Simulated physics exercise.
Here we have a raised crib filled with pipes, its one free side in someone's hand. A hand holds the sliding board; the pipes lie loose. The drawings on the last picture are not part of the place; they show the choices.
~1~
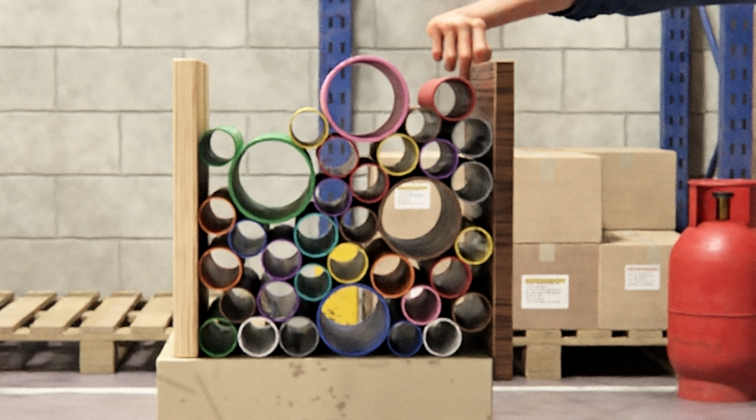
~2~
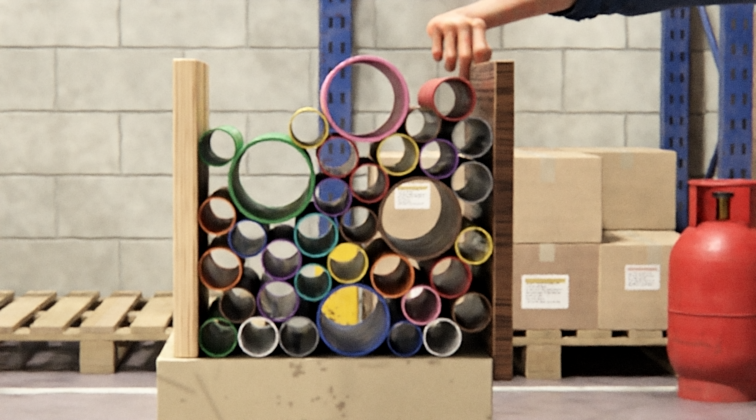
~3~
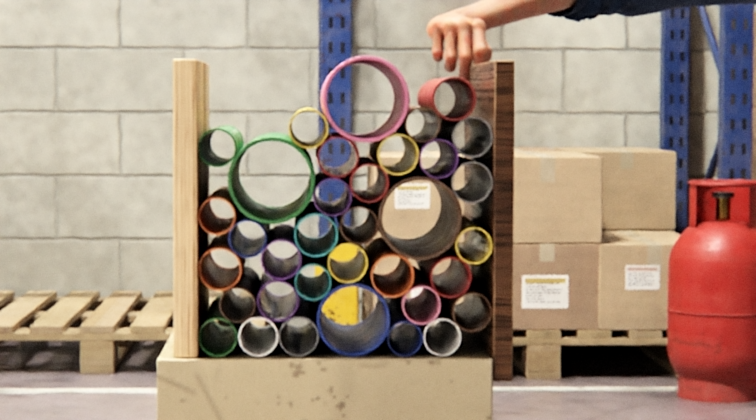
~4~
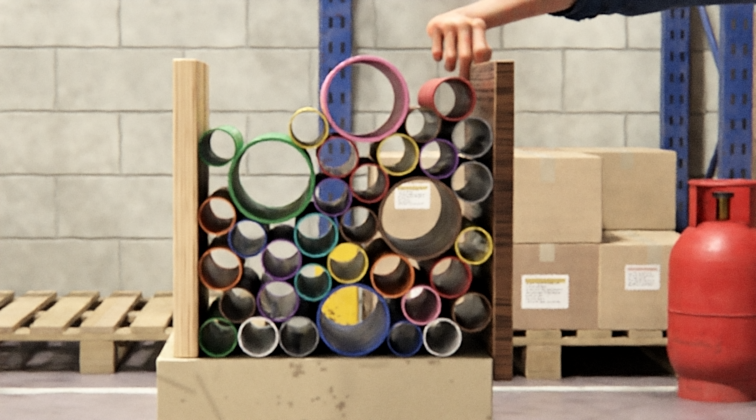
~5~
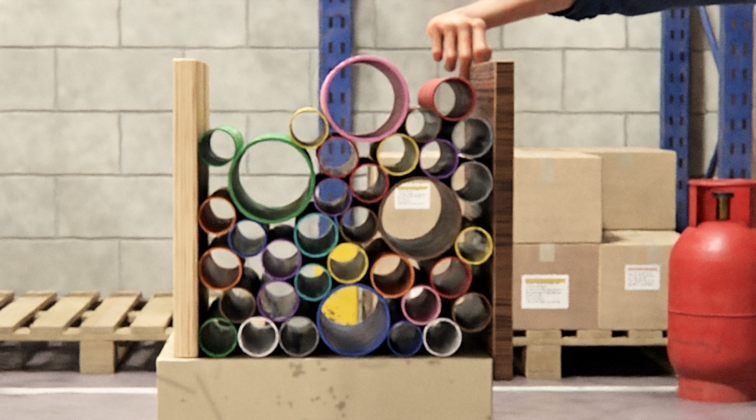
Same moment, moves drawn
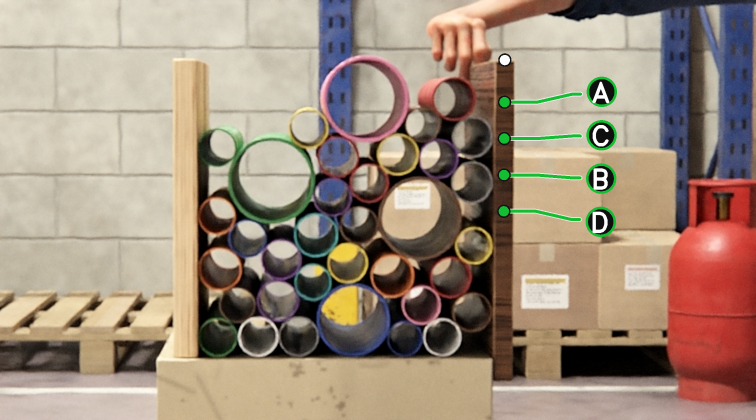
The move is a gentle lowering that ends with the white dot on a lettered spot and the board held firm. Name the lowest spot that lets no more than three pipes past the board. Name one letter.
Mark D is as low as it can go.
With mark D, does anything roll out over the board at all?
At D: Yes.
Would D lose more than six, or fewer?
At D, fewer than six.
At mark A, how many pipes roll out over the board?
The count is none.
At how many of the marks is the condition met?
Four of the four.
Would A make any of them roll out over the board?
No.
On the marked copy, A at (504, 102); B at (504, 175); C at (504, 138); D at (504, 211); the white dot at (505, 60).
With D. Early on, top of the board (494, 129).
Further on, top of the board (493, 208).
At the end, top of the board (493, 211), two out over the board.
As for the rest, A none out over the board; B two out over the board; C none out over the board.
